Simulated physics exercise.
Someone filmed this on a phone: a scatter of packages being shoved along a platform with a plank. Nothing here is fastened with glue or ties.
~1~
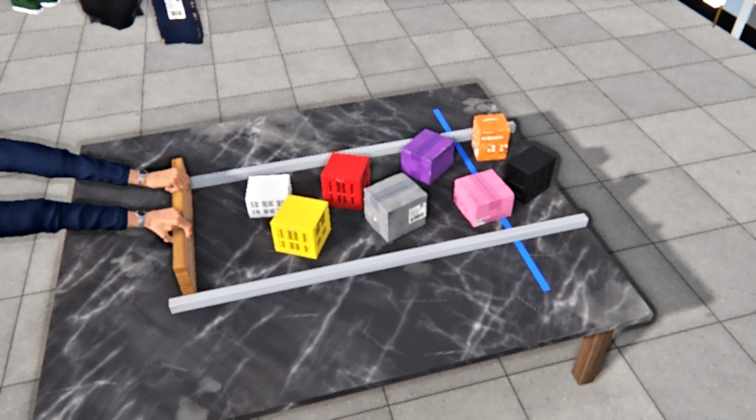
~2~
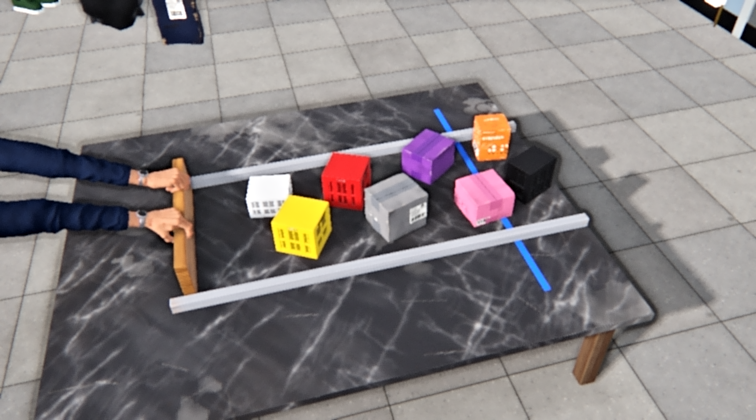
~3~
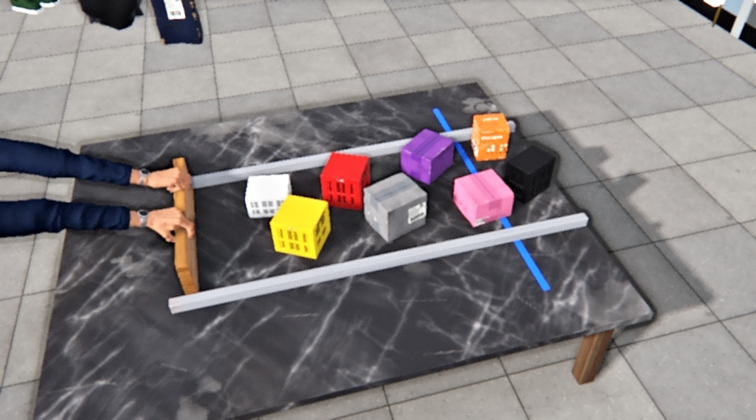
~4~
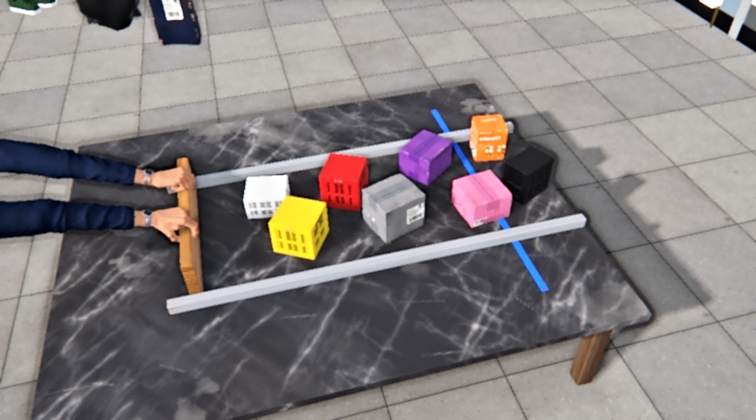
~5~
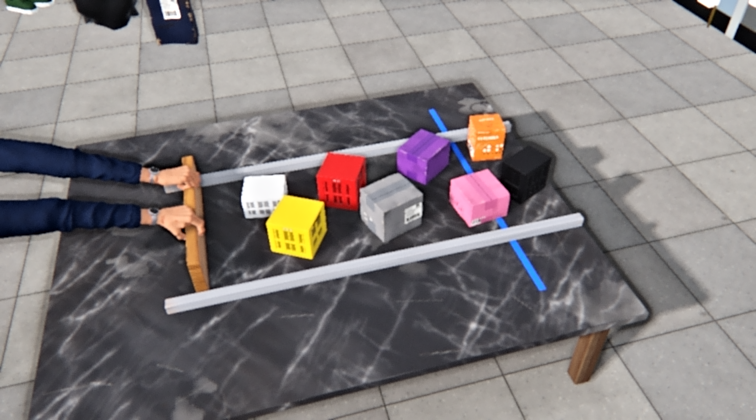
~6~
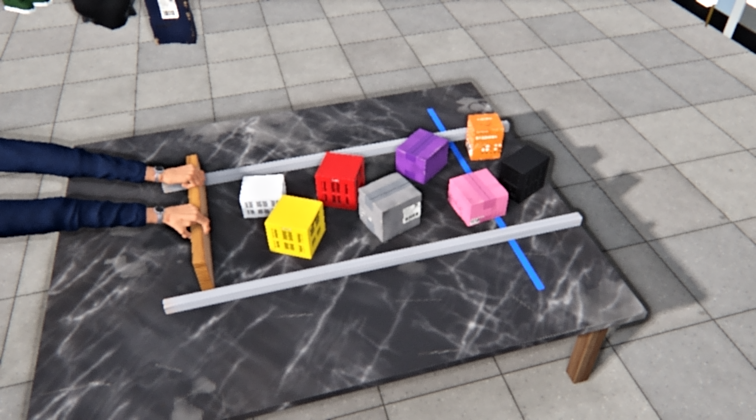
Two hands in dark blue sleeves grip a wooden plank at the left of a dark marbled table on a grey tiled floor, seen from above at an angle. Between two pale rails sit white, yellow, red, grey, purple, pink, orange and black boxes, with blue tape crossing near the right. The hands slide the plank slightly rightward, the boxes stay put, and the camera drifts very slightly.
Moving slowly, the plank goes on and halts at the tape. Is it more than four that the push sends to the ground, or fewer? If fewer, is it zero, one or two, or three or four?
Three, maybe four go over.
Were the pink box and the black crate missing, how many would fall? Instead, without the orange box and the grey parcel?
Taking the two tries in turn, it comes to 2 and 2.
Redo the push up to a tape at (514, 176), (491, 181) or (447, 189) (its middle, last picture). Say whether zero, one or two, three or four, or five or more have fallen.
Taking the places in the order asked: More than four, then more than four, then either three or four.
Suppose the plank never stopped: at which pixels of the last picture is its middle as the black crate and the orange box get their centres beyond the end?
Roughly (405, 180); roughly (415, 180).
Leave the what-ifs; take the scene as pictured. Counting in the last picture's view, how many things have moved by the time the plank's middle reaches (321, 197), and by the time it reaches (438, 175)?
Counting first: 4, next 8.
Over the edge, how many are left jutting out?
So the number is 2.
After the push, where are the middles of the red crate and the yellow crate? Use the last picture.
I'd say approximately (522, 148) and then (503, 178).
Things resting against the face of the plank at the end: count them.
2 touch it.
A little later, none off yet; black crate at rest near (523, 174); orange box at rest near (484, 137); pink box at rest near (477, 197).
Next, none off yet; black crate tilted well over near (578, 184); orange box tilted a little near (530, 125); pink box shifted about its own width near (540, 185).
When it is over, the number that fall off is three or four; down, purple box, pink box, orange box and black crate.
